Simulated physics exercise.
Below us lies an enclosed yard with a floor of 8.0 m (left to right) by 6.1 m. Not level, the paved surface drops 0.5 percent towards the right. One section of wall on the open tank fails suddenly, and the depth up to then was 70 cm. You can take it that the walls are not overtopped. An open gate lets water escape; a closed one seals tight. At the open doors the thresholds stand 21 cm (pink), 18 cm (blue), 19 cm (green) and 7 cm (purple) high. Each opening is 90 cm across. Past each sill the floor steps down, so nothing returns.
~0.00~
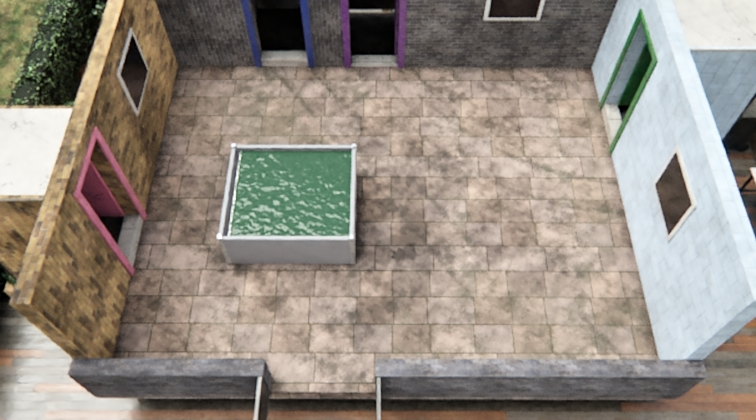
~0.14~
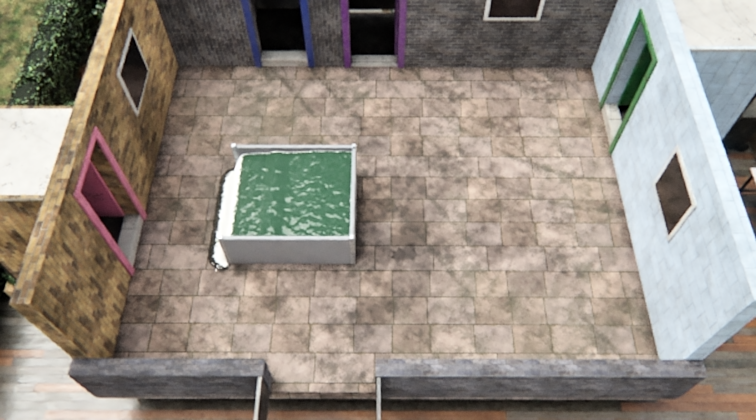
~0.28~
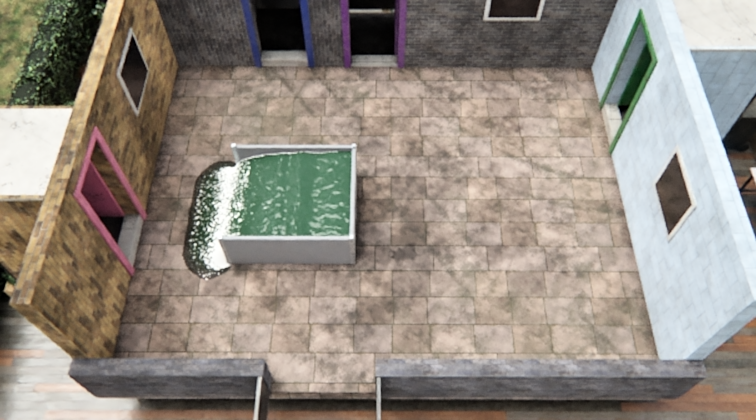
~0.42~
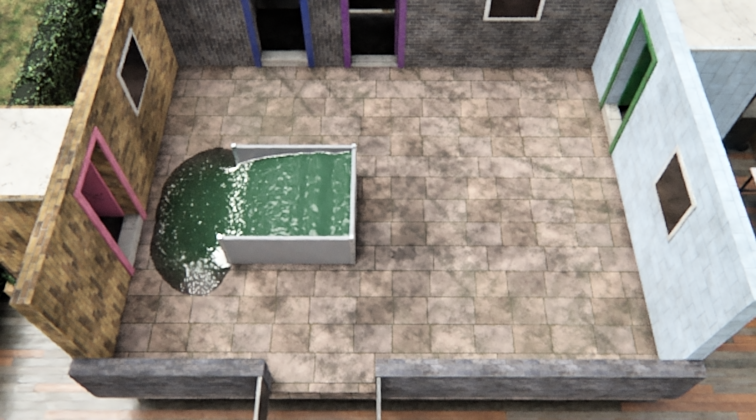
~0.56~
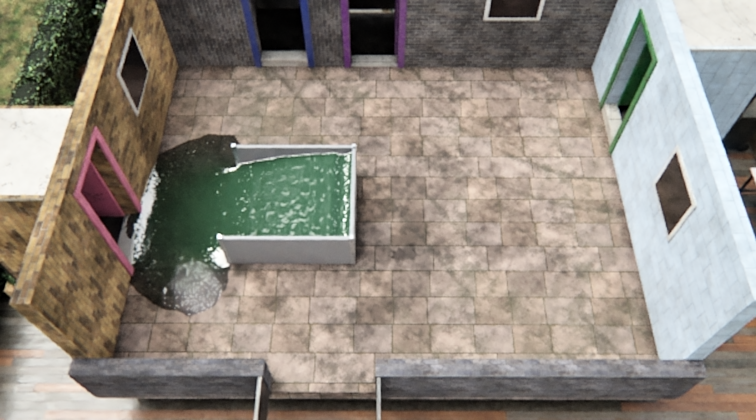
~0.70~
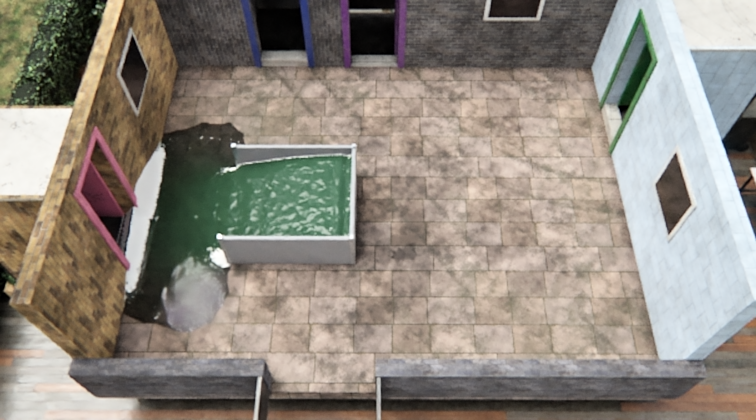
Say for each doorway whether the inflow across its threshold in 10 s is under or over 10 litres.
Pink door: Outstrips the figure, blue door: Lags behind the figure, green door: Lags behind the figure, purple door: Lags behind the figure.
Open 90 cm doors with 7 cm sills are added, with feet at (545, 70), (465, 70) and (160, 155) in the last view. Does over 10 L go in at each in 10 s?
Less, less, more.
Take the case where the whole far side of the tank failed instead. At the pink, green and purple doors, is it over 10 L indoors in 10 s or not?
At pink the amount is beneath the mark, at green it is beneath the mark, and at purple it is higher than the mark.
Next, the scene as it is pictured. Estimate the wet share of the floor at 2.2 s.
Wet share: About 20 %.
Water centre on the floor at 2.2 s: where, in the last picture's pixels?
Near (215, 215).
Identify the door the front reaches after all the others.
The green door is last.
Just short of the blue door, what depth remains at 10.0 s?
Close to 3.5 cm of depth.
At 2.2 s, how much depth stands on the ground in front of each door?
Depths: Pink door 33 cm, blue door 3 cm, green door 0 cm, purple door 0 cm.
After 1.4 s water covers 15 % of the floor and is deepest (45 cm) near (157, 215); pink door 42 cm at the sill, 68 L in, blue door not reached, green door not reached, purple door not reached.
After 2.2 s water covers 20 % of the floor and is deepest (40 cm) near (113, 362); pink door 33 cm at the sill, 148 L in, blue door 3 cm at the sill, 0 L in, green door not reached, purple door not reached.
After 3.5 s water covers 40 % of the floor and is deepest (24 cm) near (113, 362); pink door 16 cm at the sill, 174 L in, blue door 13 cm at the sill, 0 L in, green door not reached, purple door 5 cm at the sill, 0 L in.
After 6.0 s water covers 90 % of the floor and is deepest (11 cm) near (593, 87); pink door 8 cm at the sill, 175 L in, blue door 8 cm at the sill, 0 L in, green door 8 cm at the sill, 0 L in, purple door 5 cm at the sill, 0 L in.
After 10.0 s water covers 95 % of the floor and is deepest (9 cm) near (639, 341); pink door 3 cm at the sill, 175 L in, blue door 4 cm at the sill, 0 L in, green door 8 cm at the sill, 0 L in, purple door 3 cm at the sill, 0 L in.
